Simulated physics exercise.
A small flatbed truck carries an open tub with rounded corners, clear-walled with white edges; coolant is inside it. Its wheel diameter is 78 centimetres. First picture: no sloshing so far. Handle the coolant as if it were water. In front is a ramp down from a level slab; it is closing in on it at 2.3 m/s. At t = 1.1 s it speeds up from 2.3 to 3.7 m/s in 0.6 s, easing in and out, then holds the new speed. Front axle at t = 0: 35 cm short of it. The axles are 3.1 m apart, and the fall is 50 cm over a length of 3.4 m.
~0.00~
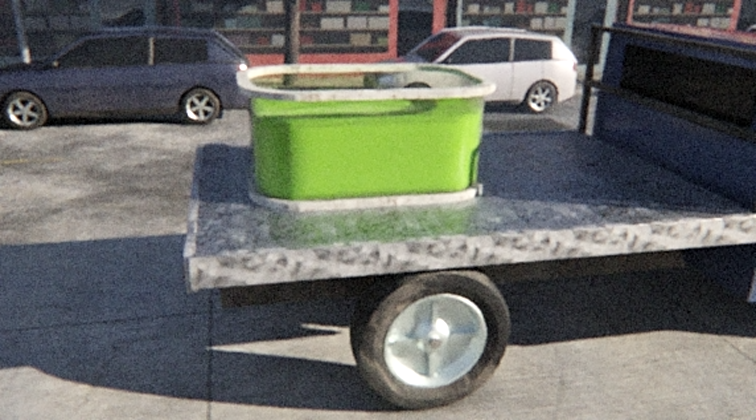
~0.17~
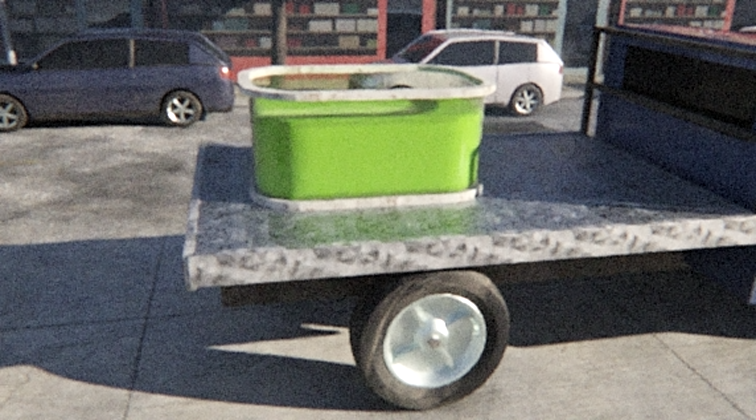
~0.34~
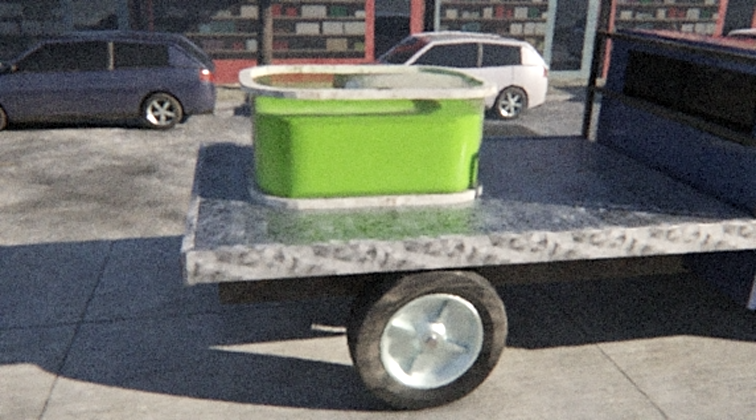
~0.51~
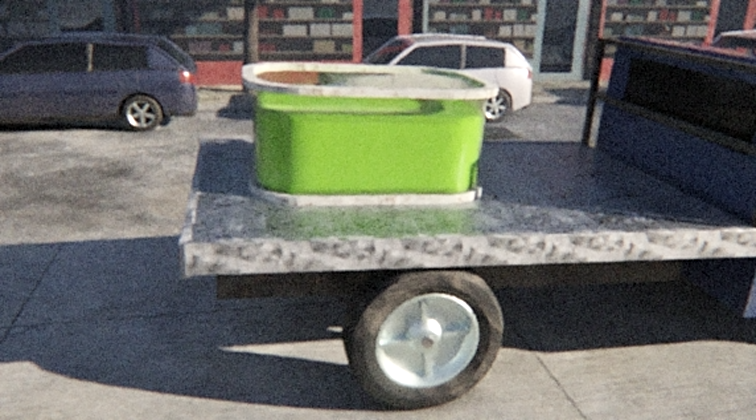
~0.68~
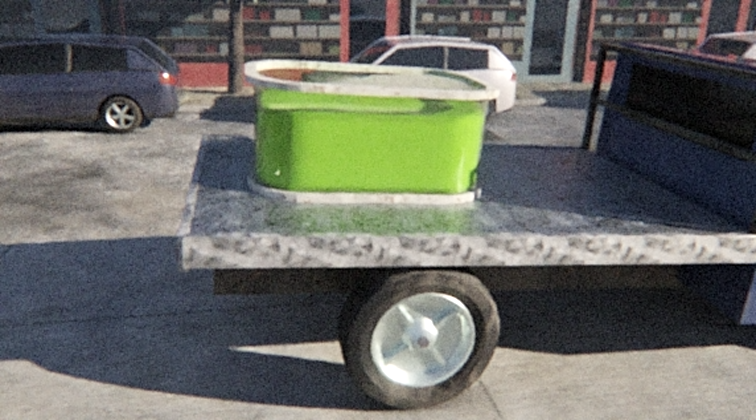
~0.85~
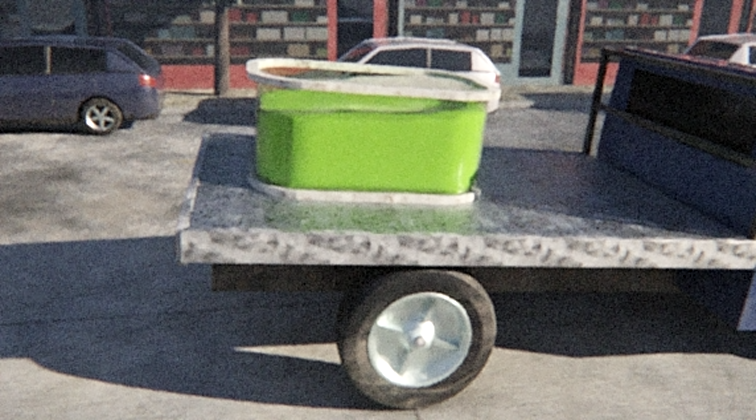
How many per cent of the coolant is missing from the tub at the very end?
8 %.
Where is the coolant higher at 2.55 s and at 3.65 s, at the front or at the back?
It leans to the forward end, then to the forward end.
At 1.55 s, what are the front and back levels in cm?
At the front 30 cm, at the back 56 cm.
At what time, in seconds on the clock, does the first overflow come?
It first spills at close to 2.3 s.
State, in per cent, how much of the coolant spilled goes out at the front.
Near 40 per cent of the spill.
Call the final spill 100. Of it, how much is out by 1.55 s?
I'd say somewhere near 0 per cent.
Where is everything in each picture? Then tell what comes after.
In the first picture, the surface is at (465, 107) by the front wall; at (271, 112) by the back wall; it lies level with the rim line; the front is on the right, levels are read along the near wall; a wheel hub at (438, 347).
In the second picture, the surface is at (465, 107) by the front wall; at (271, 112) by the back wall; it lies level with the rim line.
In the third picture, the surface is at (466, 109) by the front wall; at (272, 111) by the back wall; it lies level with the rim line.
In the fourth picture, the surface is at (467, 111) by the front wall; at (274, 106) by the back wall; it lies level with the rim line; the tub is 2° nose down.
In the fifth picture, the surface is at (468, 110) by the front wall; at (275, 105) by the back wall; it lies level with the rim line; the tub is 3° nose down.
In the sixth picture, the surface is at (470, 107) by the front wall; at (276, 107) by the back wall; it climbs 4° towards the front; a wheel hub at (422, 346); the tub is 4° nose down.
Then, 1.55 s in, the surface is 29 cm up at the front and 56 cm at the back; nothing has left.
Then, 2.55 s in, the surface is 61 cm up at the front and 24 cm at the back; nothing has left.
Then, 3.65 s in, the surface is 57 cm up at the front and 25 cm at the back; 6 per cent is out, over the back and the front.
Then, 6.09 s in, 8 per cent is out, over the back and the front, 28 of 357 litres.
